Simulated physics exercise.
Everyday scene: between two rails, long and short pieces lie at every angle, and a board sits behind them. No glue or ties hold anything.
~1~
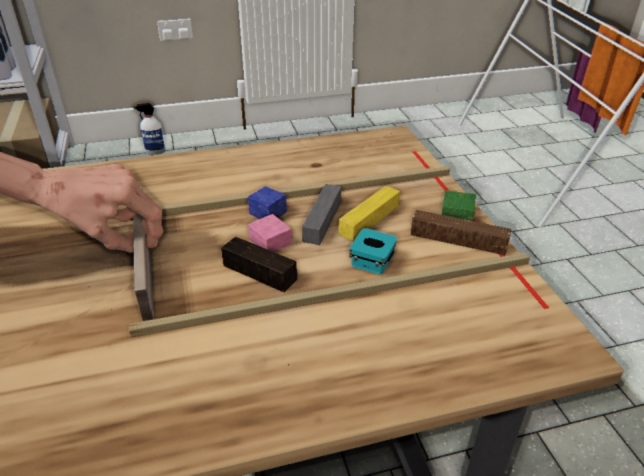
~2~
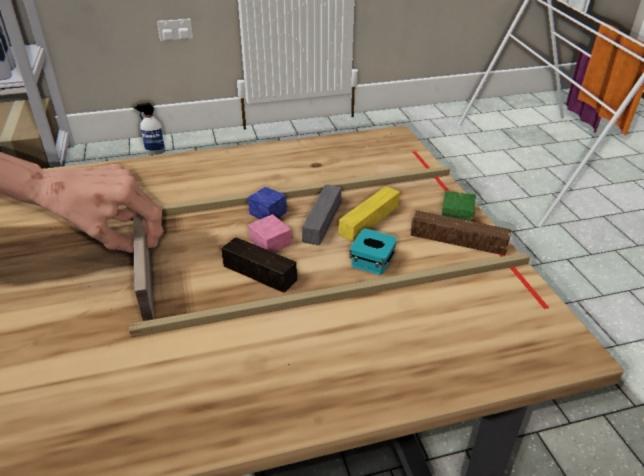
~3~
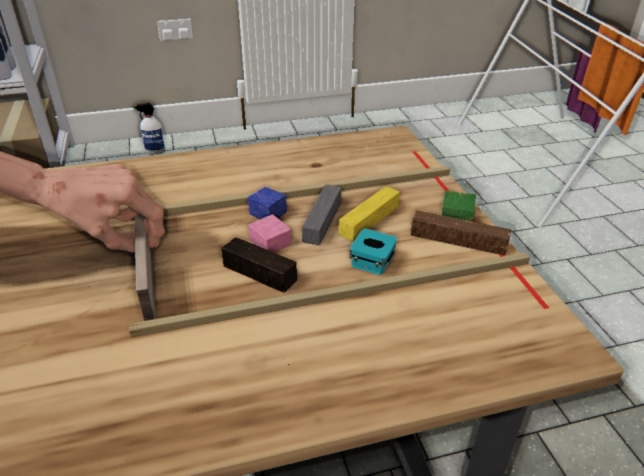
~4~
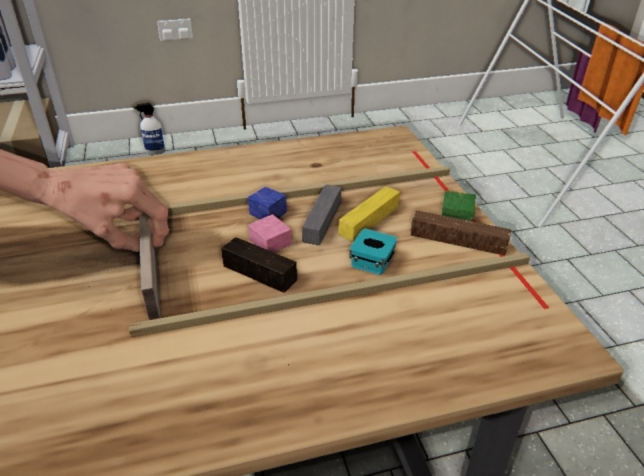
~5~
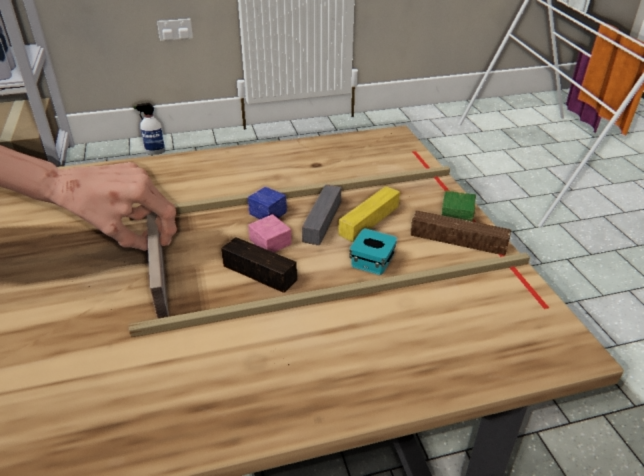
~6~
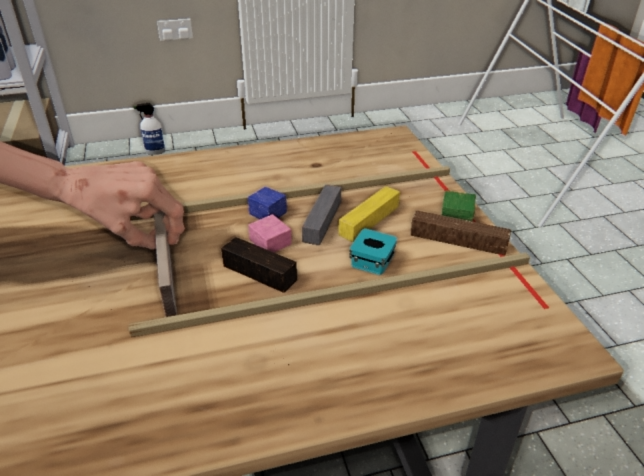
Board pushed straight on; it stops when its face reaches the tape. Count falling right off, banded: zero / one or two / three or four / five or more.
Band: Five or more.
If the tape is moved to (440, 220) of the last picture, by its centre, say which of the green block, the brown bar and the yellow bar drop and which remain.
What happens: The green block goes down, the brown bar goes down, the yellow bar goes down.
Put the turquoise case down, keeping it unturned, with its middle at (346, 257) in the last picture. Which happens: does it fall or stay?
So it drops, then.
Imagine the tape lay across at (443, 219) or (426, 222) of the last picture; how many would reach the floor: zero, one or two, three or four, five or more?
In turn: Three or four; 1 or 2.
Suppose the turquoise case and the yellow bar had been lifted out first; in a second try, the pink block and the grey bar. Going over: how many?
First try: 3 fallen; other try: 4.
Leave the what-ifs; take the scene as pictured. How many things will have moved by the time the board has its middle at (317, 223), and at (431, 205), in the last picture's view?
First 6 and then 8.
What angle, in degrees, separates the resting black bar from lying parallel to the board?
I'd put it at about 0°.
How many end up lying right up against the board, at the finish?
Tally at the end: 3.
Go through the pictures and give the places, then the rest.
In the first frame, green block (458, 208); brown bar (460, 232); yellow bar (370, 213); board (142, 250); tape (468, 215).
In the second frame, brown bar (460, 232); pink block (270, 234).
In the third frame, yellow bar (370, 213); grey bar (323, 214).
In the fourth frame, green block (458, 208); turquoise case (373, 252).
In the fifth frame, brown bar (460, 232); blue block (267, 205).
In the sixth frame, green block (458, 208); brown bar (460, 232); yellow bar (370, 213); board (164, 246); tape (468, 215).
Soon after, none off yet; green block at rest near (458, 208); brown bar at rest near (460, 232); yellow bar moving near (378, 214).
At rest, the number that fall off is five or more; fallen, grey bar, turquoise case, yellow bar, brown bar and green block.
